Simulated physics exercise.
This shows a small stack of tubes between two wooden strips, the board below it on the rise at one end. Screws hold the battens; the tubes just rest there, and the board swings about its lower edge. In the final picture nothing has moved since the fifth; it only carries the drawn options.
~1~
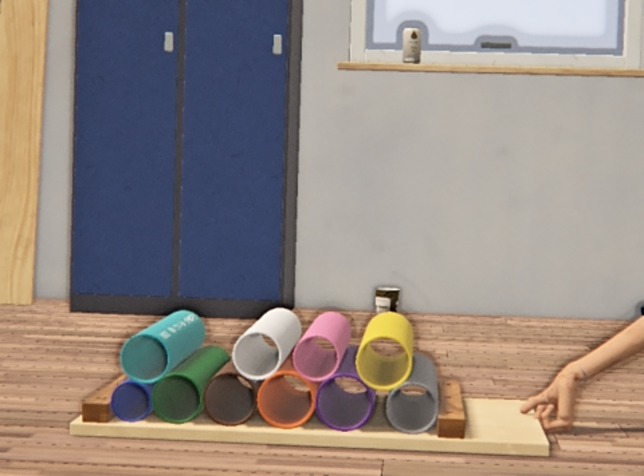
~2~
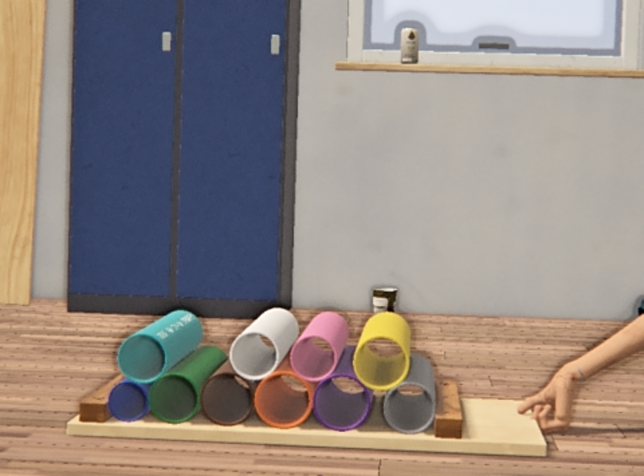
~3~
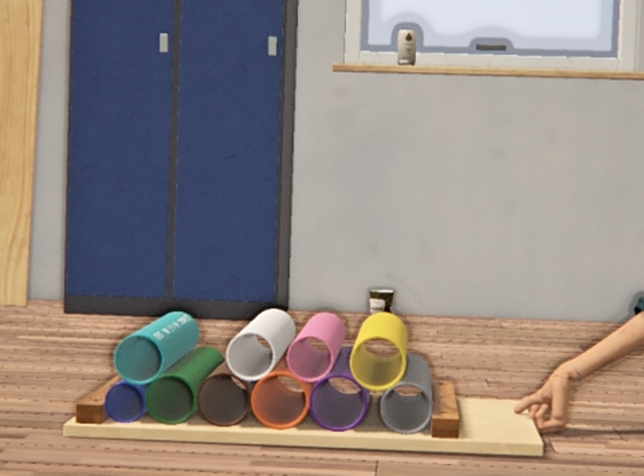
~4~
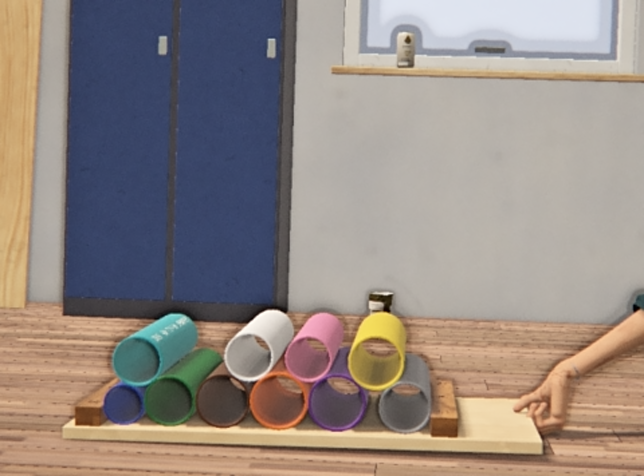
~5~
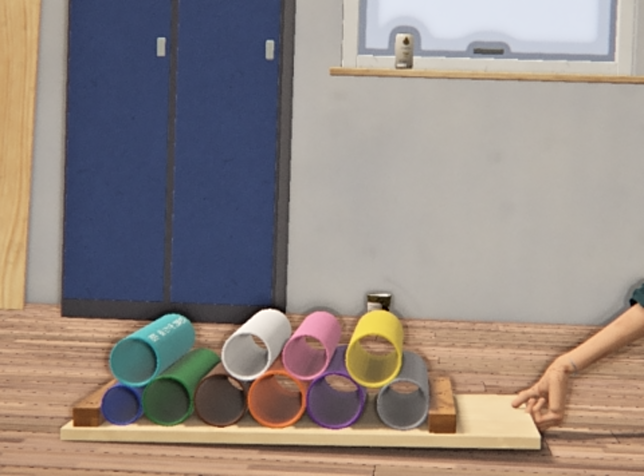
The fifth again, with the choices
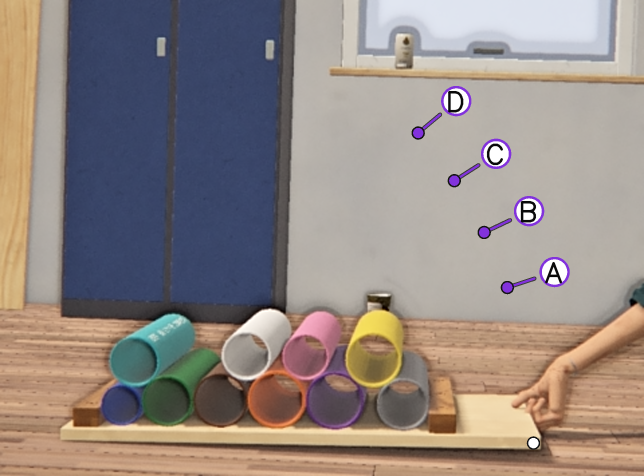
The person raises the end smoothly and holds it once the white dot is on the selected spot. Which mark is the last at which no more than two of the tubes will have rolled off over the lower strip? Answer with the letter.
The answer is mark B.
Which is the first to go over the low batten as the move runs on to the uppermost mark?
It is the turquoise one.
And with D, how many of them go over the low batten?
At D the number is four.
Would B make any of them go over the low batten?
At B: Yes.
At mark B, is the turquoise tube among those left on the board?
No, with B.
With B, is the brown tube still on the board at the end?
The brown tube: Yes.
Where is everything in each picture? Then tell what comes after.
In the first picture, turquoise tube (146, 358); white tube (257, 355); pink tube (317, 358).
In the second picture, pink tube (314, 358); board (314, 408).
In the third picture, board (311, 408); purple tube (338, 403); grey tube (406, 409).
In the fourth picture, board (310, 409); green tube (170, 401).
In the fifth picture, board (308, 407); green tube (168, 401).
On the marked copy, A at (507, 287); B at (484, 232); C at (454, 181); D at (418, 133); the white dot at (534, 443).
With B. Early on, board at 16°.
Further on, board at 28°.
At the end, board at 28°, one over the low batten (turquoise).
As for the rest, A one over the low batten (turquoise); C four over the low batten (yellow, turquoise, white, pink); D four over the low batten (yellow, turquoise, white, pink).
